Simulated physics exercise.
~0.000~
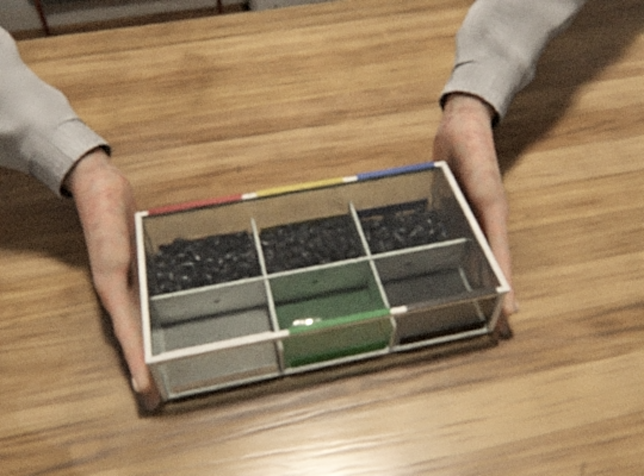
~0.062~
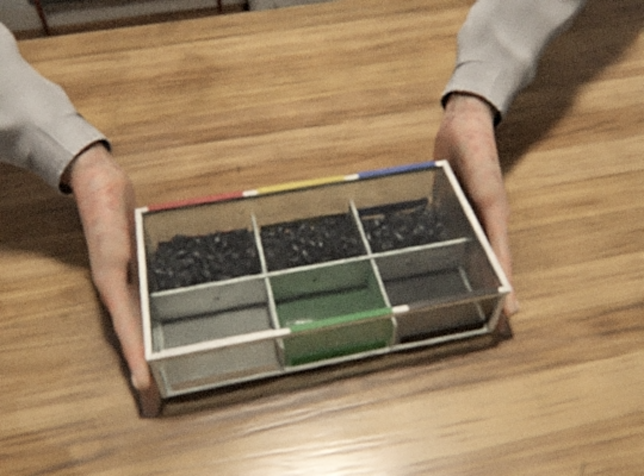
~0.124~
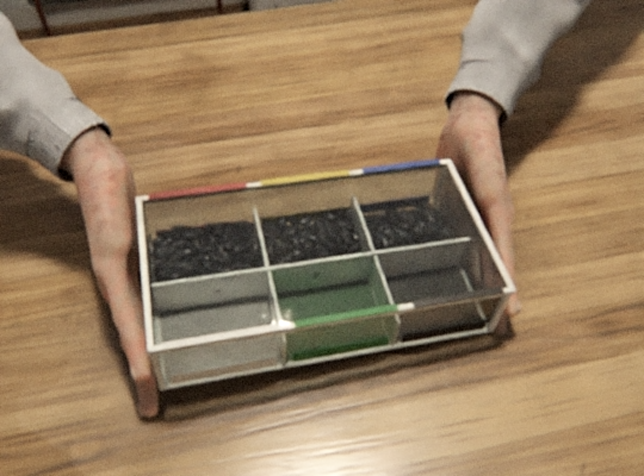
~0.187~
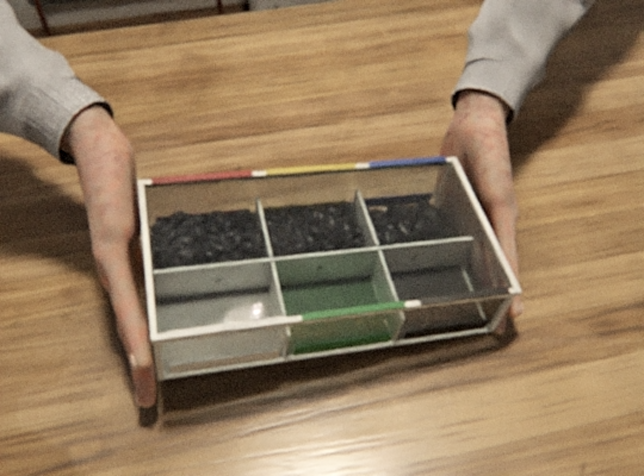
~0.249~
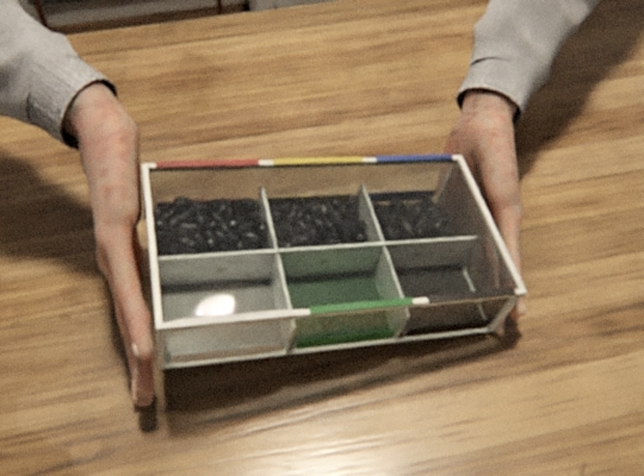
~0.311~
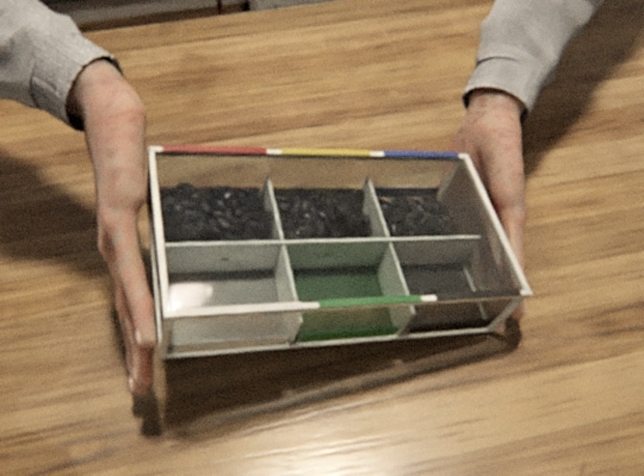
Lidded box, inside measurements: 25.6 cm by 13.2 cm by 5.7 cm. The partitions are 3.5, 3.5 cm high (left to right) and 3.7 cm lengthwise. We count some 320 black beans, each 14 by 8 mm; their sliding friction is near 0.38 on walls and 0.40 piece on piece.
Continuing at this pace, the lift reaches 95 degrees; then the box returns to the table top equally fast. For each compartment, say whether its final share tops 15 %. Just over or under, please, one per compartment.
Red: Under, blue: Over, green: Under, yellow: Under, white: Under, black: Over.
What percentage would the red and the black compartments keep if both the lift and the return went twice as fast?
Then the red compartment would hold 15 per cent and the black one 40 per cent.
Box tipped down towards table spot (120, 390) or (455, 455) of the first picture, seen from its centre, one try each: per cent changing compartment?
About 40 per cent on the first try and 65 per cent on the second.
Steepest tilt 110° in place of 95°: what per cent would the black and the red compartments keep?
Result - black 60 percent, red 0 percent.
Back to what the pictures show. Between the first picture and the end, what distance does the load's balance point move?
10.0 cm.
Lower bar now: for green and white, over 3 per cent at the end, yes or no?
With green that fails, while with white that fails.
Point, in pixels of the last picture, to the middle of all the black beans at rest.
Near (422, 260).
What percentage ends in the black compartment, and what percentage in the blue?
The black one gets 45 per cent and the blue one 35 per cent.
Then, at 1.69 s, tilt 95 degrees; red 25 %, blue 25 %, green 5 %, yellow 25 %, black 20 %.
After 2.61 s, tilt 43 degrees; red 10 %, blue 35 %, yellow 10 %, black 45 %.
After 3.53 s, tilt 0 degrees; red 10 %, blue 35 %, yellow 10 %, black 45 %.
By 4.0 s all is still; red 10 %, blue 35 %, green 0 %, yellow 10 %, white 0 %, black 45 %.
